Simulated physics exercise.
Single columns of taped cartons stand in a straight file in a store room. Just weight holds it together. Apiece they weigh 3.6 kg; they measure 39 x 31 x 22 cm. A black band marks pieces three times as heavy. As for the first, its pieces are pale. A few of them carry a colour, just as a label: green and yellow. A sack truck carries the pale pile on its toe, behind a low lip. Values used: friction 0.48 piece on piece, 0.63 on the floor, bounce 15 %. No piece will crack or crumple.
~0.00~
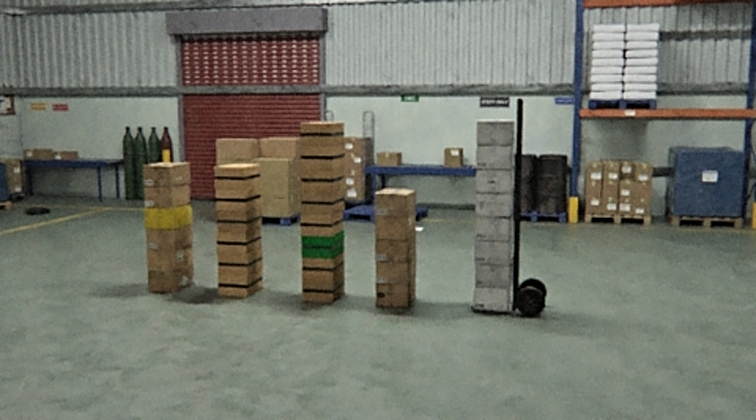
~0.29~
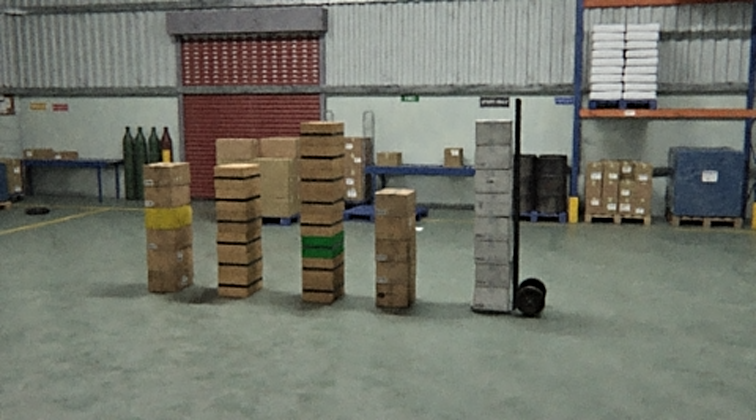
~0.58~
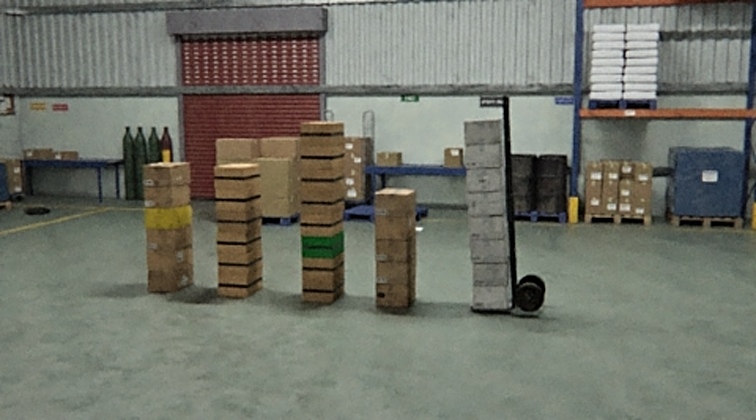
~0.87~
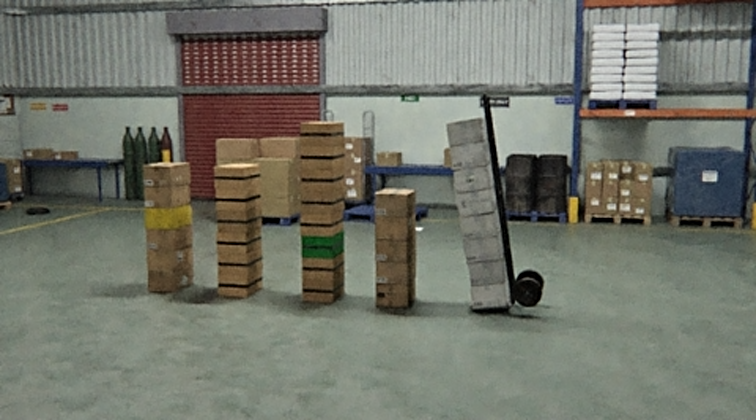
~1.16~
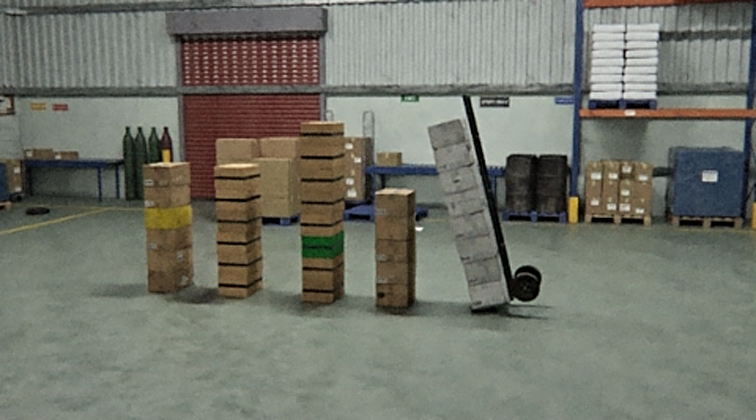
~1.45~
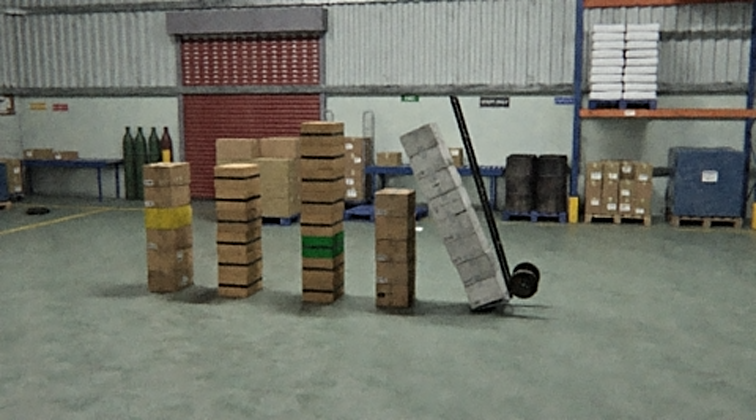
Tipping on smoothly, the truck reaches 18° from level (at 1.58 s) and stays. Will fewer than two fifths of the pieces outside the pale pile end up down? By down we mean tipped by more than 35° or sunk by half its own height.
Yes.
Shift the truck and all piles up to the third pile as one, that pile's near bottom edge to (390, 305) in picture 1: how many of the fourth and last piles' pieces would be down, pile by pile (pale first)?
That would give fourth 0, last 0.
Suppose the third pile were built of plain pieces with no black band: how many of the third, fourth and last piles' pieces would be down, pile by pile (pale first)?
Down per pile - third: 8, fourth: 5, last: 6.
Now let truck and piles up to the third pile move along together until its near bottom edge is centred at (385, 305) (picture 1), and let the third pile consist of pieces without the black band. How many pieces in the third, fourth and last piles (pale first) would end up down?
In that case third 8, fourth 6, last 6.
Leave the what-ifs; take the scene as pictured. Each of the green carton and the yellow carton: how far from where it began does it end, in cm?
Estimate: Green near 0 cm, yellow near 0 cm.
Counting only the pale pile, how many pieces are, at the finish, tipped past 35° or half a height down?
8.
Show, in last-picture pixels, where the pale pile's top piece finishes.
End position: Near (347, 287) px.
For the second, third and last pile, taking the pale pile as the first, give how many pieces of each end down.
Pieces per pile: Second: 0; third: 0; last: 0.
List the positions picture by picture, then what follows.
In the first picture (pixels give the middle of a visible side), truck frame (518, 143) 0° forward; yellow carton (158, 219); green carton (317, 247); none of the others has stirred.
The second picture shows truck frame (517, 143) 0° forward; green carton (317, 247).
The third picture shows truck frame (506, 141) 4° forward, top of the pale pile leaning 4°; yellow carton (158, 219); none of the others has stirred.
The fourth picture shows truck frame (490, 139) 9° forward, top of the pale pile leaning 9°; yellow carton (158, 219); none of the others has stirred.
The fifth picture shows truck frame (474, 138) 14° forward, top of the pale pile leaning 15°; yellow carton (158, 219); none of the others has stirred.
The sixth picture shows truck frame (464, 138) 18° forward, top of the pale pile leaning 24°; yellow carton (158, 219); green carton (317, 247); none of the others has stirred.
After 1.56 s, 1 of the pale pile down; none of the 25 other cartons down.
After 1.78 s, 6 of the pale pile down; none of the 25 other cartons down, 5 disturbed.
After 2.60 s, 8 of the pale pile down; none of the 25 other cartons down, 5 disturbed.
In the end (3.9 s), 8 of the pale pile down; none of the 25 other cartons down, 5 disturbed; green carton unmoved; yellow carton unmoved. That is 0 per cent. From the last view, middles, green carton near (323, 244), yellow carton near (169, 216).
